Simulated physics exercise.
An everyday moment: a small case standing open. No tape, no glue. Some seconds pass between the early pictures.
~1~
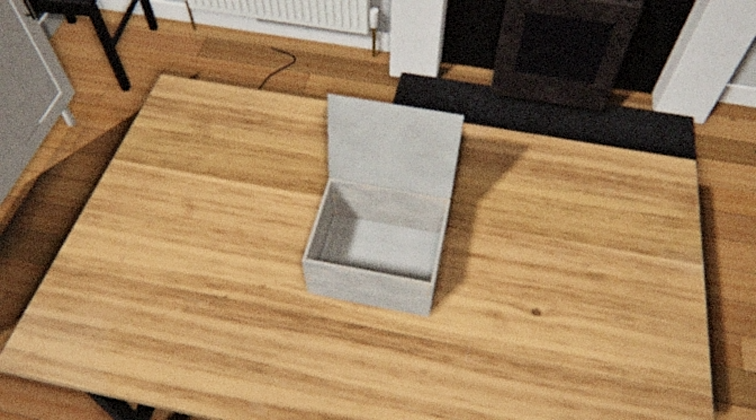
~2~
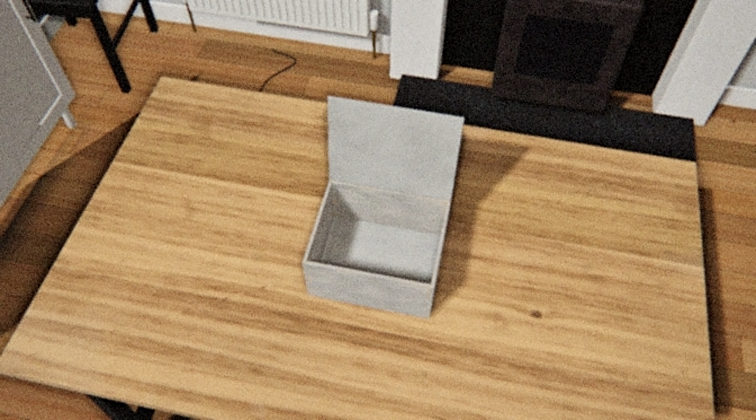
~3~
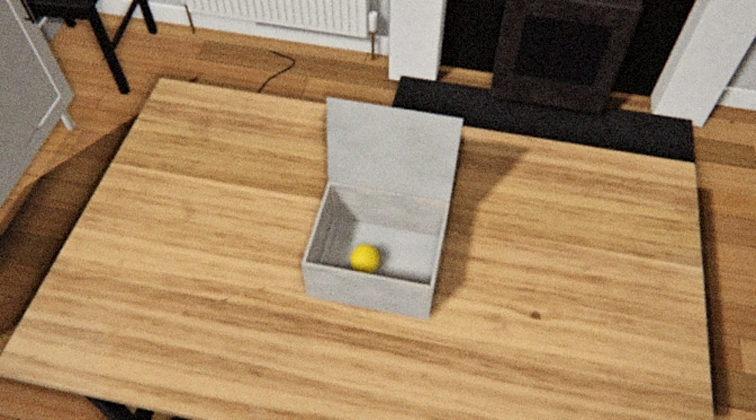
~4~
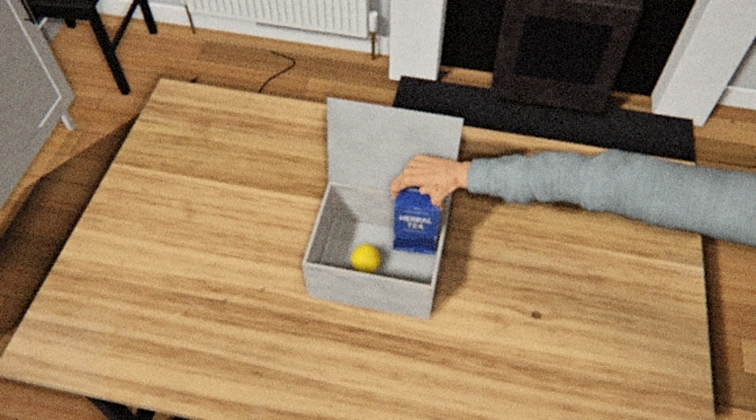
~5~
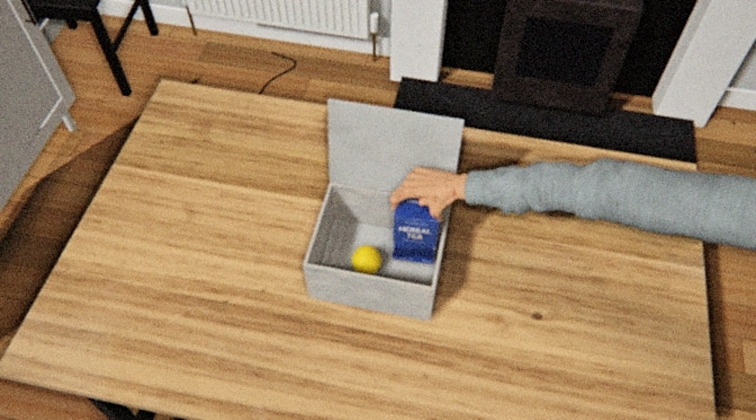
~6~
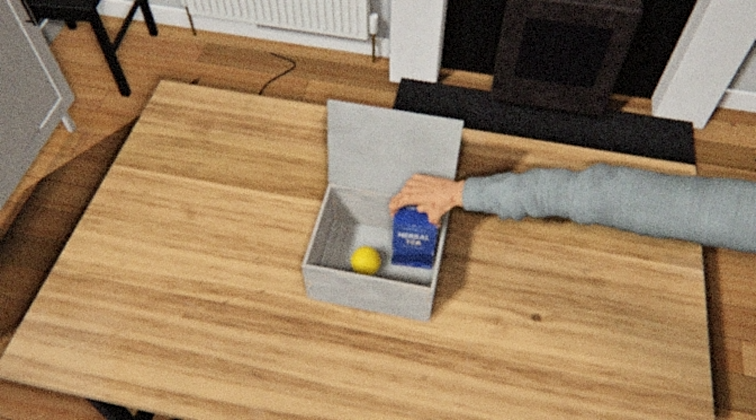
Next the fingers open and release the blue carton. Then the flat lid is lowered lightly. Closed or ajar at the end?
As it turns out, it stays ajar.
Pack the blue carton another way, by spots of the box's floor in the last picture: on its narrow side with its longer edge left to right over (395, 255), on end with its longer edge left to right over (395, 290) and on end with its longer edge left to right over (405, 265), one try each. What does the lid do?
In the first case it closes; in the second case it stays ajar; in the third case it is held up.
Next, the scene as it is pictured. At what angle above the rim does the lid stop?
About 50°.
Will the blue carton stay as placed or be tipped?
It keeps its pose.
Then, 1.10 s past the last view, lid starting down.
Then, 1.50 s past the last view, lid 66° above the rim.
Finally, lid 52° above the rim; both still in place. Final places as the last picture's camera would see them, blue carton near (415, 236).
